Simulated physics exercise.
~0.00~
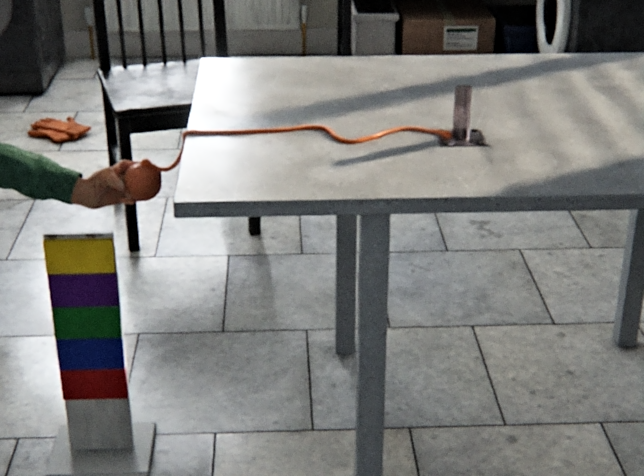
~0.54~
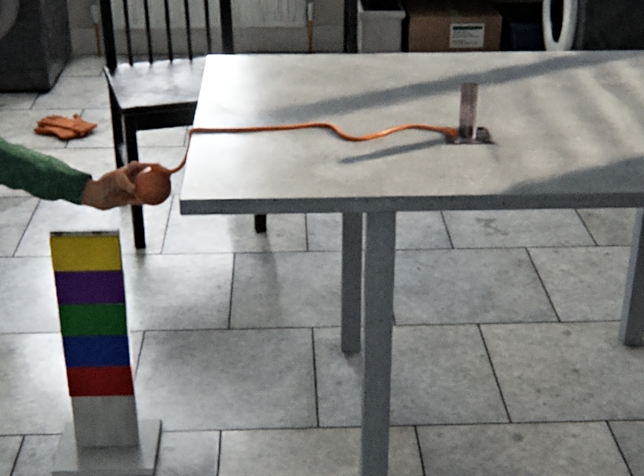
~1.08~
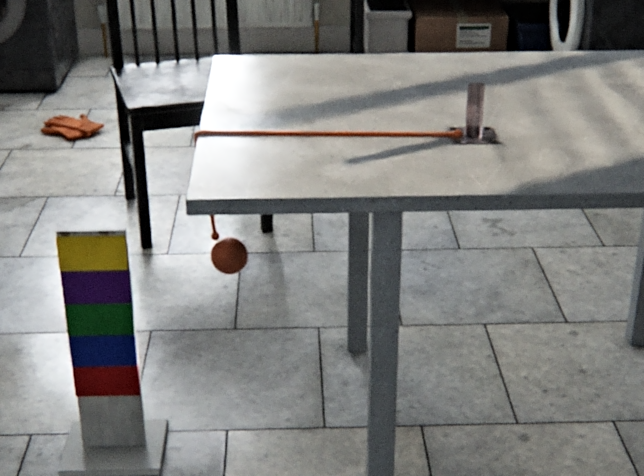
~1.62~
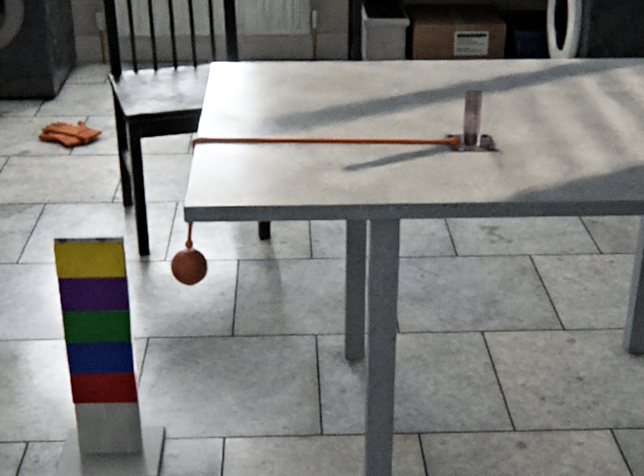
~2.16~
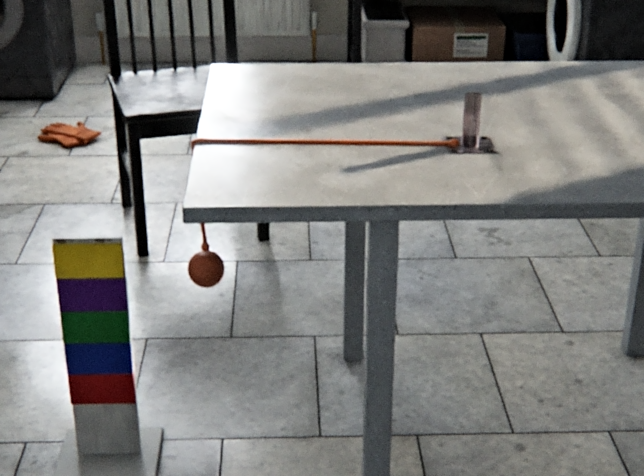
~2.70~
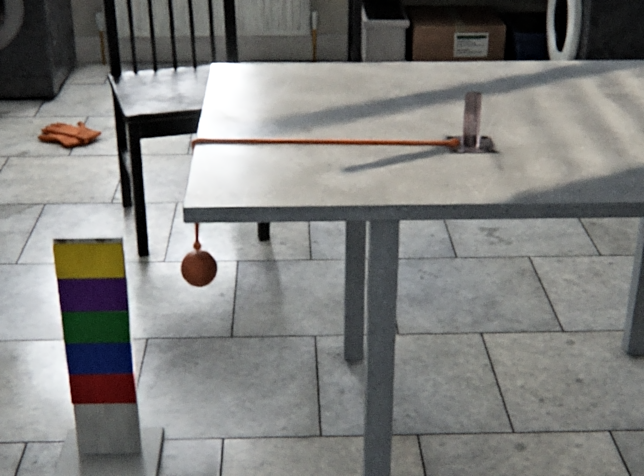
At the end of a grey table, a hand let go of an orange ball on a lead tied to a post, and it dropped below the edge, swung a little and settled, hanging level with the yellow band on the striped board.
